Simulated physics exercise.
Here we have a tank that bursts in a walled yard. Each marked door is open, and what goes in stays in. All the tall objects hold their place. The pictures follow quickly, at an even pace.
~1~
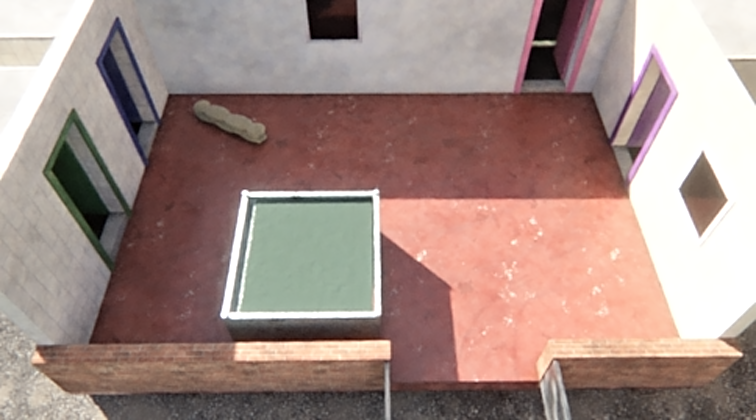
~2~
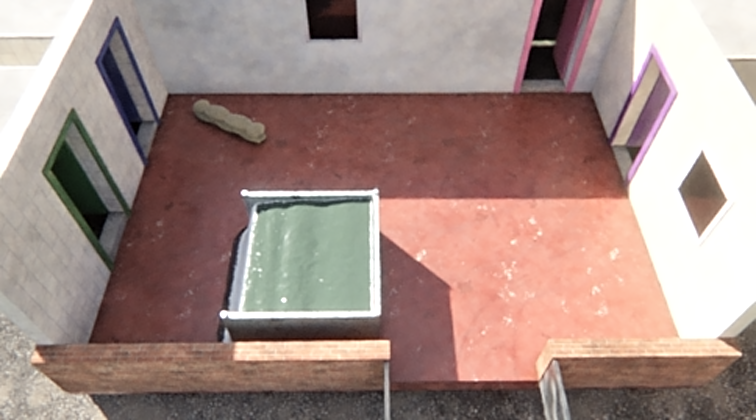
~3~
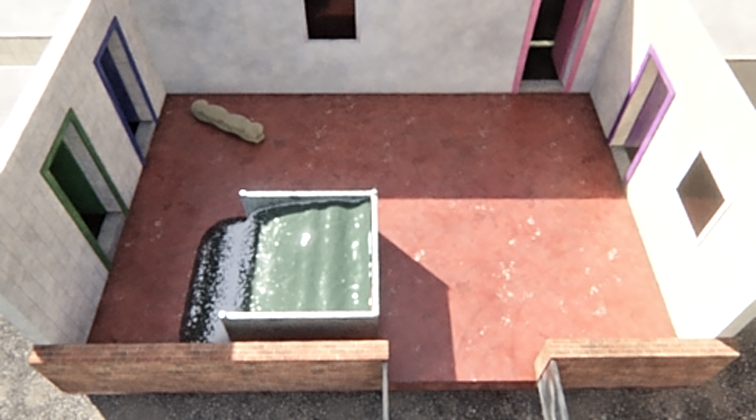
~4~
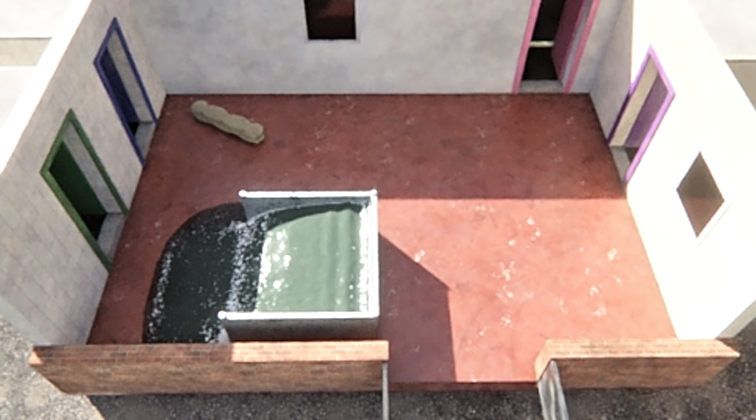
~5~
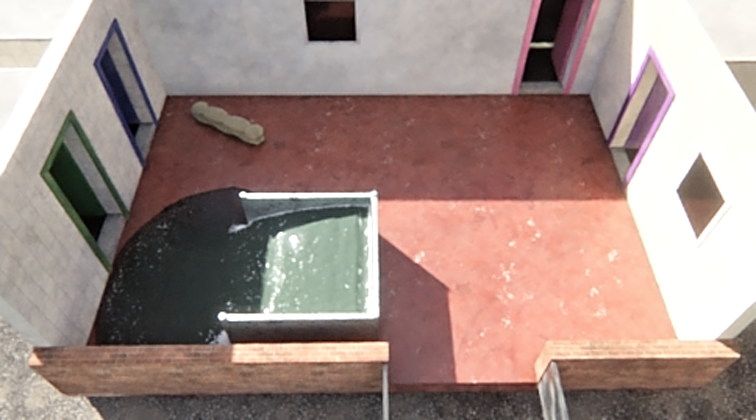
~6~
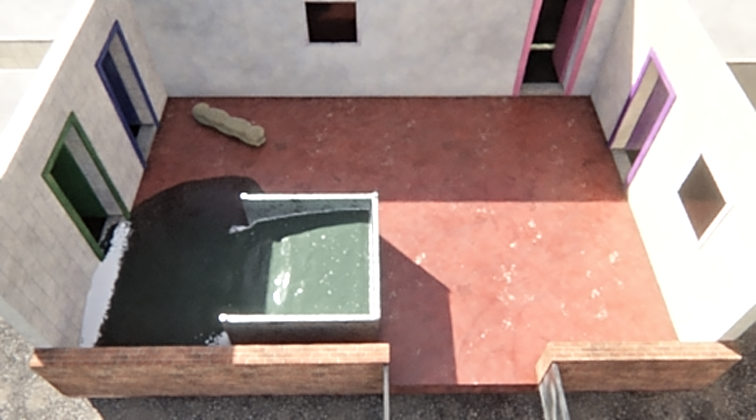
At the start, a white-rimmed square tank of still green water stands in a walled yard with a red floor. Its left side opens and water pours out, foaming, then spreads leftward in a widening dark sheet, reaching the left wall and splashing white beside the green-framed doorway.
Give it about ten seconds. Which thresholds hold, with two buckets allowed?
The blue door takes more than that; the pink door stays under that; the purple door takes more than that; the green door takes more than that.
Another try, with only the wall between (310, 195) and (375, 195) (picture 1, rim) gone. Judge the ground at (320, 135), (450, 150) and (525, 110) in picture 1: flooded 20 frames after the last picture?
As listed: Under water, under water, wet.
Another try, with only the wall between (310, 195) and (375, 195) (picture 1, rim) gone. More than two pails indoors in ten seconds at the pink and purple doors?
My reading: Pink lets more in; purple takes more.
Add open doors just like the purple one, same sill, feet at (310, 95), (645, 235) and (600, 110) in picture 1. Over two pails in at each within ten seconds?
In that order: Holds, lets less in, floods.
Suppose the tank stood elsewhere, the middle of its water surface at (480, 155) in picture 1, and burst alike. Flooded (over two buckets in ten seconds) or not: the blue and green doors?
My reading: The blue door lets more in; the green door takes more.
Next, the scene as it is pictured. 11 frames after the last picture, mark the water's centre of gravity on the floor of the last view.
Close to (200, 271).
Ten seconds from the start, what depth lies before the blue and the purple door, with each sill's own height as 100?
About 50 and 220 per cent.
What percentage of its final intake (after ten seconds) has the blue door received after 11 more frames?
Close to 0 %.
A moment on, water covers 20 % of the floor; the blue door wet at the sill, nothing in, the pink door not reached, the purple door not reached, the green door far over two buckets in.
Next, water covers 25 % of the floor; the blue door wet at the sill, nothing in, the pink door not reached, the purple door not reached, the green door far over two buckets in.
Then, water covers 40 % of the floor; the blue door wet at the sill, nothing in, the pink door not reached, the purple door not reached, the green door far over two buckets in.
Later, water covers 70 % of the floor; the blue door over two buckets in, the pink door wet at the sill, nothing in, the purple door not reached, the green door far over two buckets in.
In the end, water covers 90 % of the floor; the blue door over two buckets in, the pink door wet at the sill, nothing in, the purple door over two buckets in, the green door far over two buckets in.
